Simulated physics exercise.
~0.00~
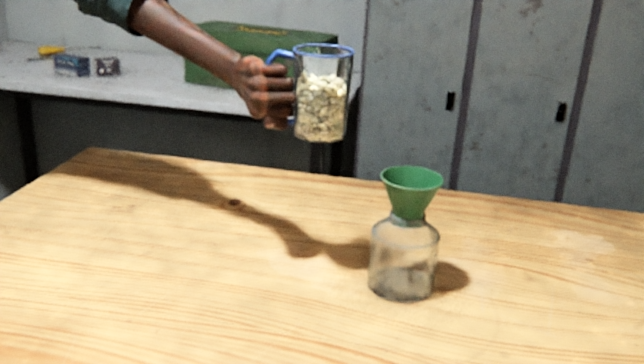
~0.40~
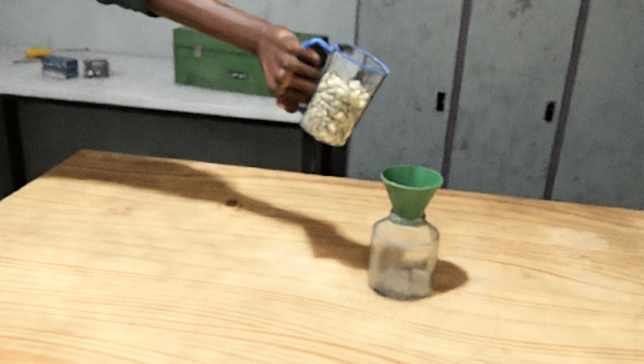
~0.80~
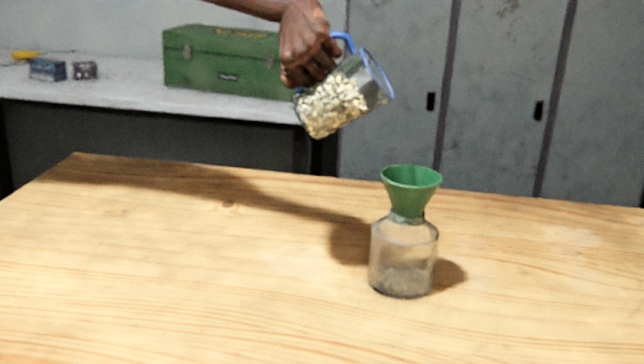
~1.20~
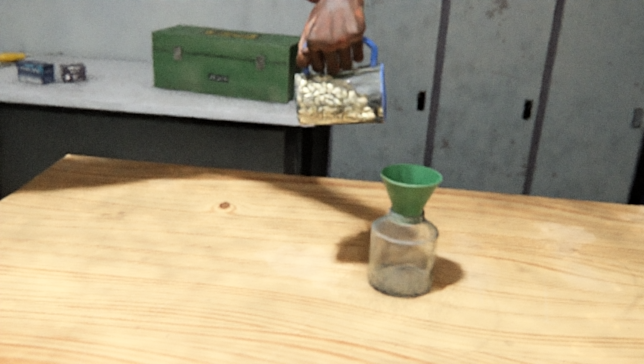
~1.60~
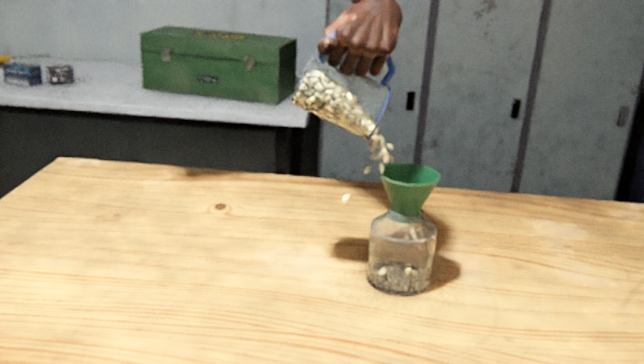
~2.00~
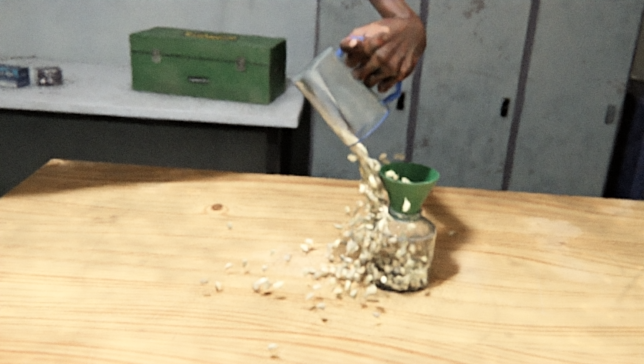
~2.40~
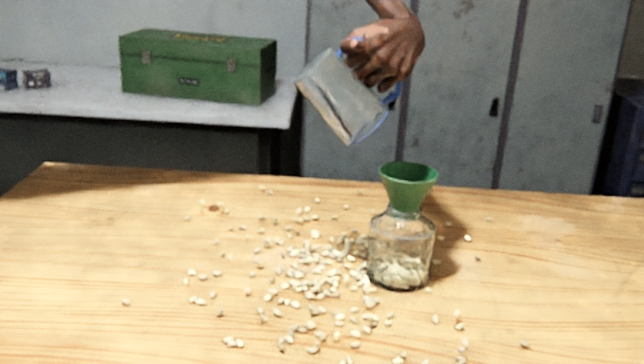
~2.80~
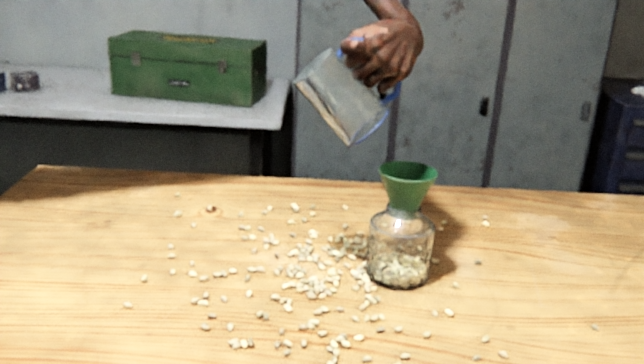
In this clip, a hand tips a clear measuring cup of white beans over a green funnel set in a glass jar on a wooden table, emptying it; some beans land in the jar, but most spill and end up scattered across the tabletop.
